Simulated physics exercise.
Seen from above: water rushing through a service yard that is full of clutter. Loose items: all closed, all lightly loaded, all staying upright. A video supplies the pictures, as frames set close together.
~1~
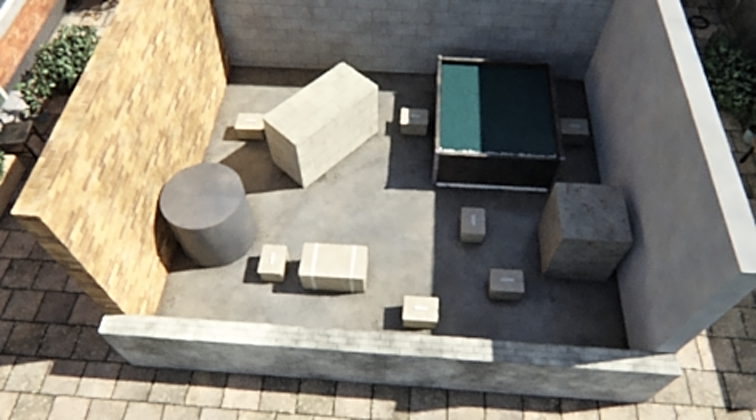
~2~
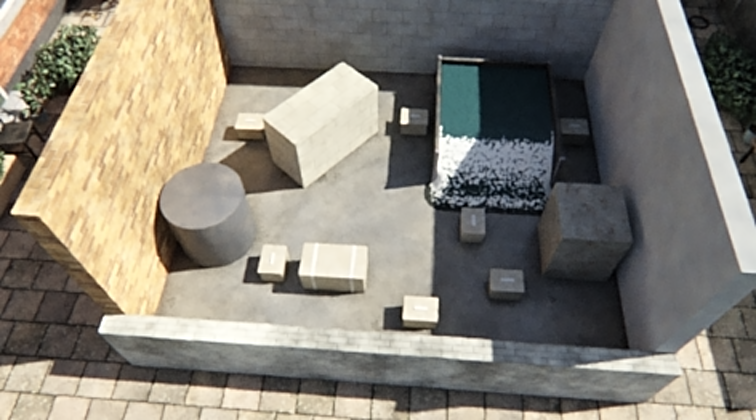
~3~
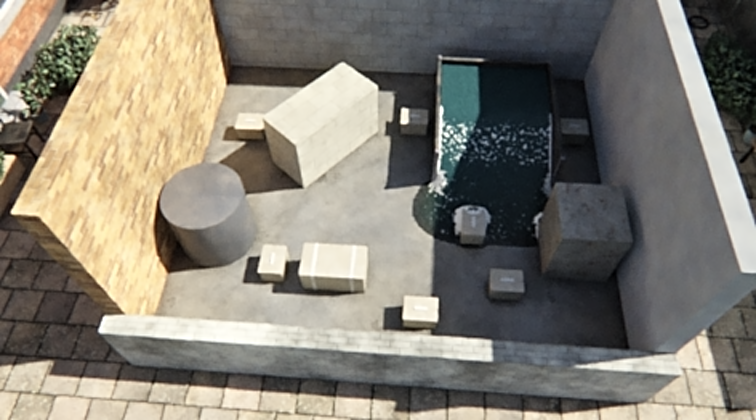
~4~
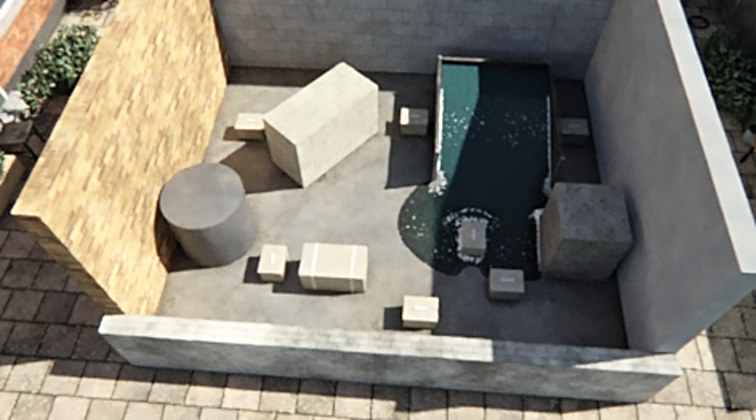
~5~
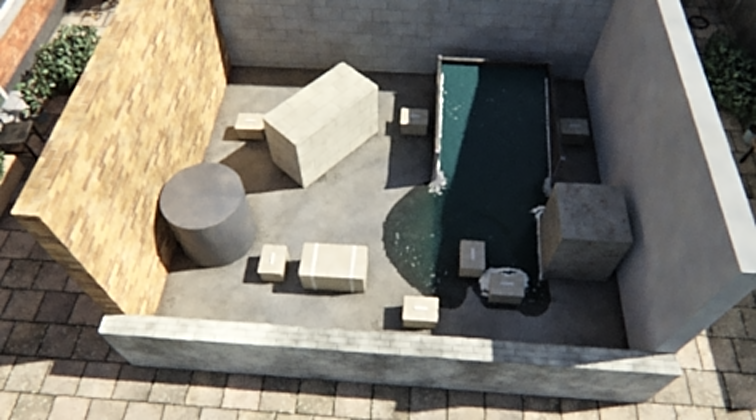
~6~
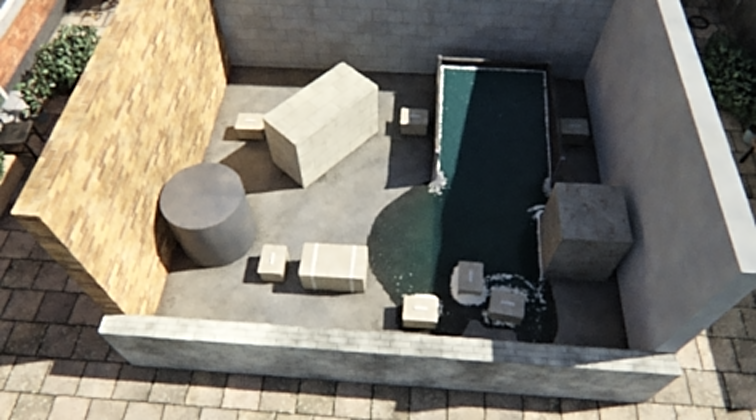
Dark green water pours from a container across the yard floor, shifting two small boxes.
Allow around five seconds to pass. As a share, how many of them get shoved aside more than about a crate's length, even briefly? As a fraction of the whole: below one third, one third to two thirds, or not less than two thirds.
The fraction is not less than two thirds.
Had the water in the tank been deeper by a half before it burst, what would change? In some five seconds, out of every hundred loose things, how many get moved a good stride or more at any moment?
I'd say close to 80 per cent of the things.
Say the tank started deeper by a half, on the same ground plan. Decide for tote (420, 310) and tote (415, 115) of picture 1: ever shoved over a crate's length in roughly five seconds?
Over that mark, below that mark.
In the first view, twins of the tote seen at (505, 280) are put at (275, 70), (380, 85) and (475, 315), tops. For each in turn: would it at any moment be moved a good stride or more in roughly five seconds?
Stays put, stays put, shoved clear.
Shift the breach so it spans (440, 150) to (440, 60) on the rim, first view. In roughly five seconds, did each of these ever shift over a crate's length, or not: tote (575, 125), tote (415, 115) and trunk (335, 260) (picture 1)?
Here is how they go, in order: Fails to go that far, dislodged that far, and dislodged that far.
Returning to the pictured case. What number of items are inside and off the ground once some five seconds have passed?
Tally: 3.
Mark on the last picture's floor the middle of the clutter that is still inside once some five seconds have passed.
It lands somewhere near (321, 196).
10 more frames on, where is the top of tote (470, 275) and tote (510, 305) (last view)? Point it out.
Estimated positions: (368, 302) and (495, 332), approximately.
A moment on, 2 of 8 are well off their spots; 1 afloat.
Next, 3 of 8 are well off their spots; 3 afloat.
Later, 5 of 8 are well off their spots; 2 afloat.
In the end, 6 of 8 are well off their spots, and 6 have been at some point; 3 afloat.
